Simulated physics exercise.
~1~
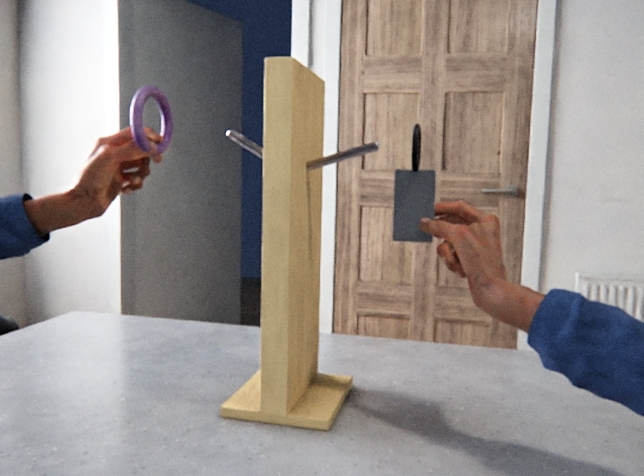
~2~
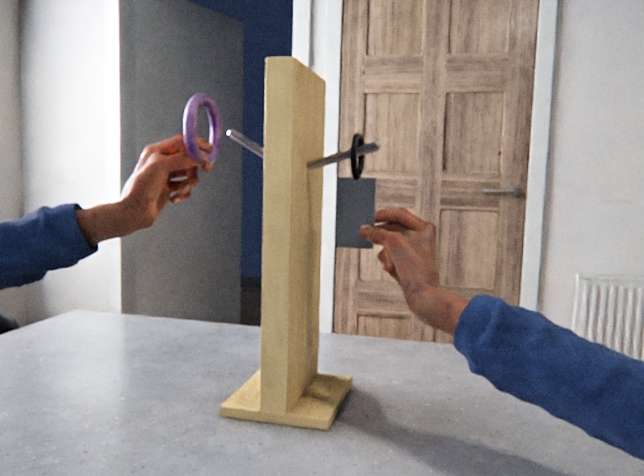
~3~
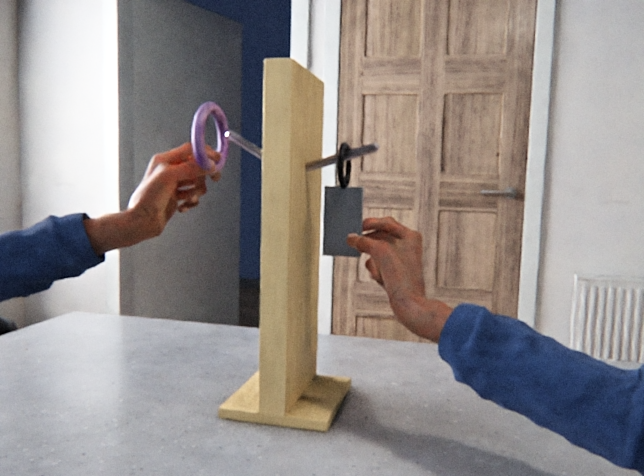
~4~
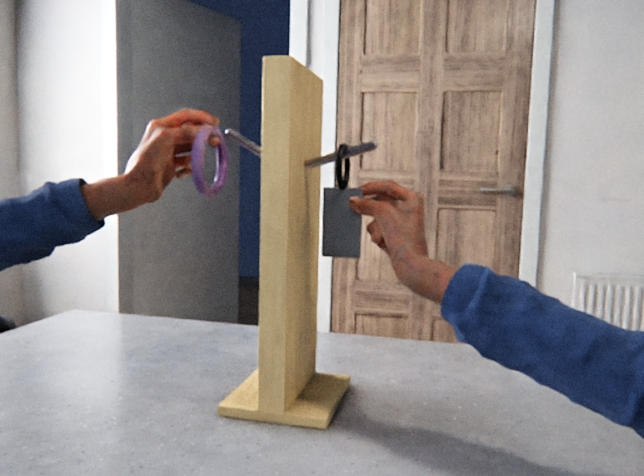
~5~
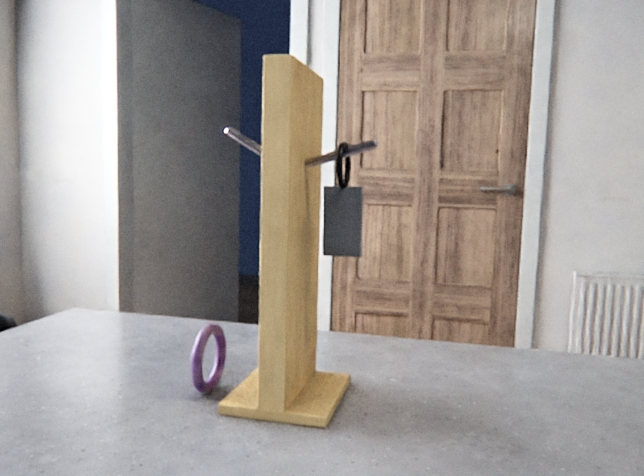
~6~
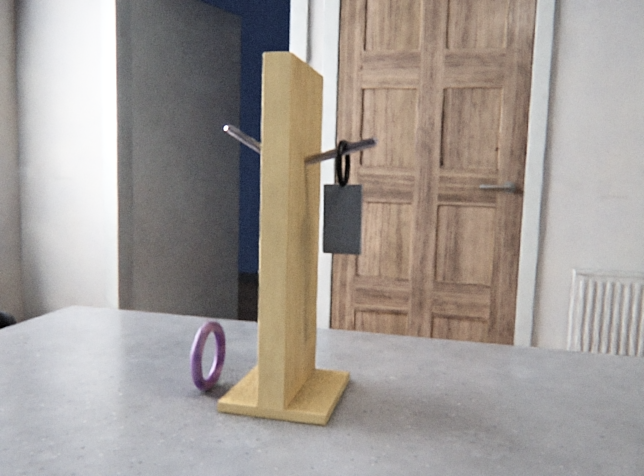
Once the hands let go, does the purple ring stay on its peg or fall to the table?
The purple ring falls to the table and ends up standing beside the base of the stand. The grey tag stays hooked on its peg.
